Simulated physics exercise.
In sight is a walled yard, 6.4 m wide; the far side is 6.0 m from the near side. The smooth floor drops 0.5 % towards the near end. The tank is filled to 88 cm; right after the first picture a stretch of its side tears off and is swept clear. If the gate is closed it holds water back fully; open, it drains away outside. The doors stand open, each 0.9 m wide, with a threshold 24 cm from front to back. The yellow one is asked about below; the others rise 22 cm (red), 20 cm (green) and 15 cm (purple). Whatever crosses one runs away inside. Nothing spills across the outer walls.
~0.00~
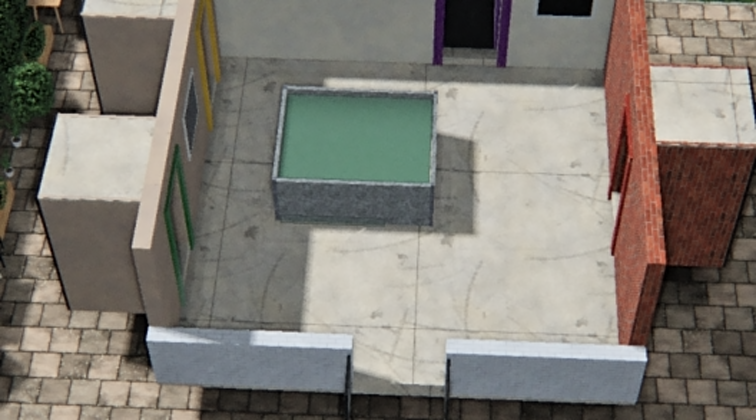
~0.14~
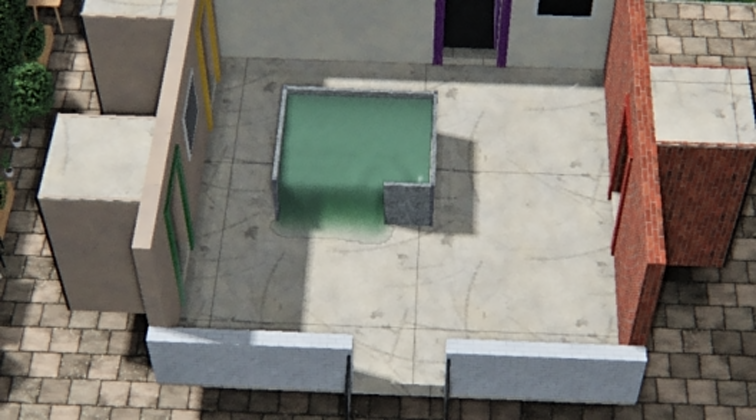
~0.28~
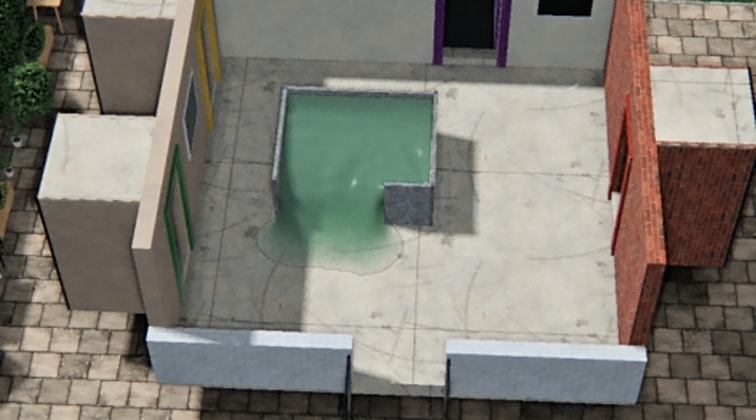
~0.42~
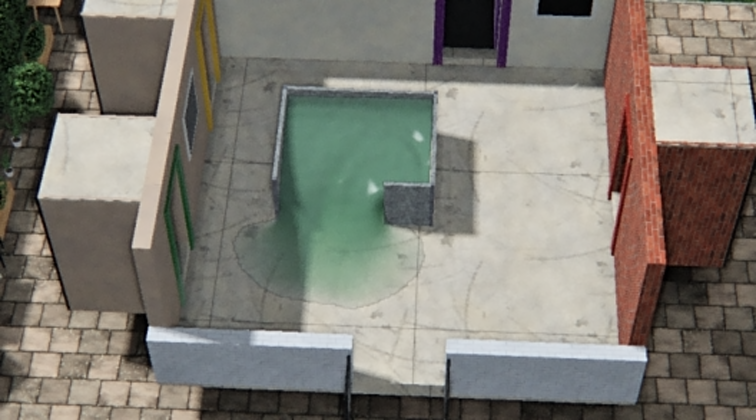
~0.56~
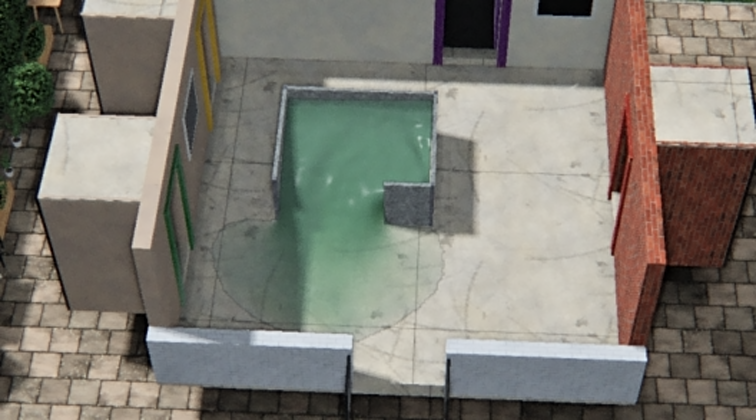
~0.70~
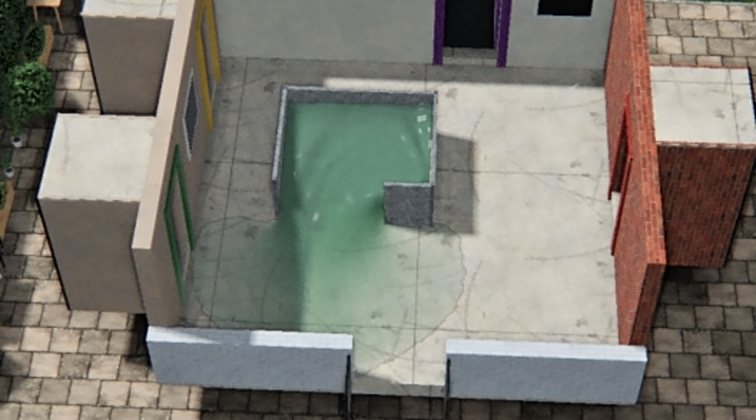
In a walled yard with a smooth grey floor, a raised stone tank stands full of still green water. A stretch of its near side gives way towards the left, and water pours through the gap, fanning out over the floor towards the near wall and the green door while the level in the tank sinks.
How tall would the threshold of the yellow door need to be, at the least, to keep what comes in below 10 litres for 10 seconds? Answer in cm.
Close to 14 cm is just enough.
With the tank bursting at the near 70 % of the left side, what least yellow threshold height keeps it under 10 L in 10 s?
About 16 cm.
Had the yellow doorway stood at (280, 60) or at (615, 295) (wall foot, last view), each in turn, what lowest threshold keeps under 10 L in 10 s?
About 21 and 13.0 cm.
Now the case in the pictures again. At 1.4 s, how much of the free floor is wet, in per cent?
Some 30 per cent of it.
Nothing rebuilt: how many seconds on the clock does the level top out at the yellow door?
At about 6.0 s.
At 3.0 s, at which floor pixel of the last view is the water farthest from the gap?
Around (614, 378).
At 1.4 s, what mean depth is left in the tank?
About 46 cm.
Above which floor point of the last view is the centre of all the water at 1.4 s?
At about (333, 236).
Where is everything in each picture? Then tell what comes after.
The first frame shows still water, 88 cm deep, in the tank at (357, 138); the yellow door at (208, 61) is dry.
In the second frame, the gap is at (331, 205), the front 0.4 m out at (363, 239); the back of the tank holds 88 cm.
In the third frame, the front is at (349, 267), 0.9 m from the gap at (332, 207); 1.5 m2 of floor is wet, 86 cm left at the back.
In the fourth frame, the gap is at (332, 209), the front 1.6 m out at (350, 304); the back of the tank holds 78 cm.
In the fifth frame, the gap is at (332, 210), the front 2.2 m out at a hidden place; the back of the tank holds 75 cm.
In the sixth frame, water pours out at (332, 210) and has run 2.7 m, to a hidden place; about 7 cm deep outside, 74 cm at the back; 2.6 m in a straight line remain to the yellow door at (208, 61).
After 1.4 s water covers 30 % of the floor, deepest (64 cm) near (174, 359); it has not reached the yellow door.
After 3.0 s water covers 40 % of the floor, deepest (34 cm) near (174, 359); it has not reached the yellow door.
After 10.0 s water covers 95 % of the floor, deepest (15 cm) near (604, 181); 9 cm at the yellow door, 1 litre in over its 19 cm threshold.
At the yellow door as built, the water arrived by 3.4 s and peaked near 18 cm at 6.0 s.
With a threshold of 11 cm, 26 litres would have come in within the 10 s; with 15 cm, 6 litres. So under 10 litres takes about 14 cm.
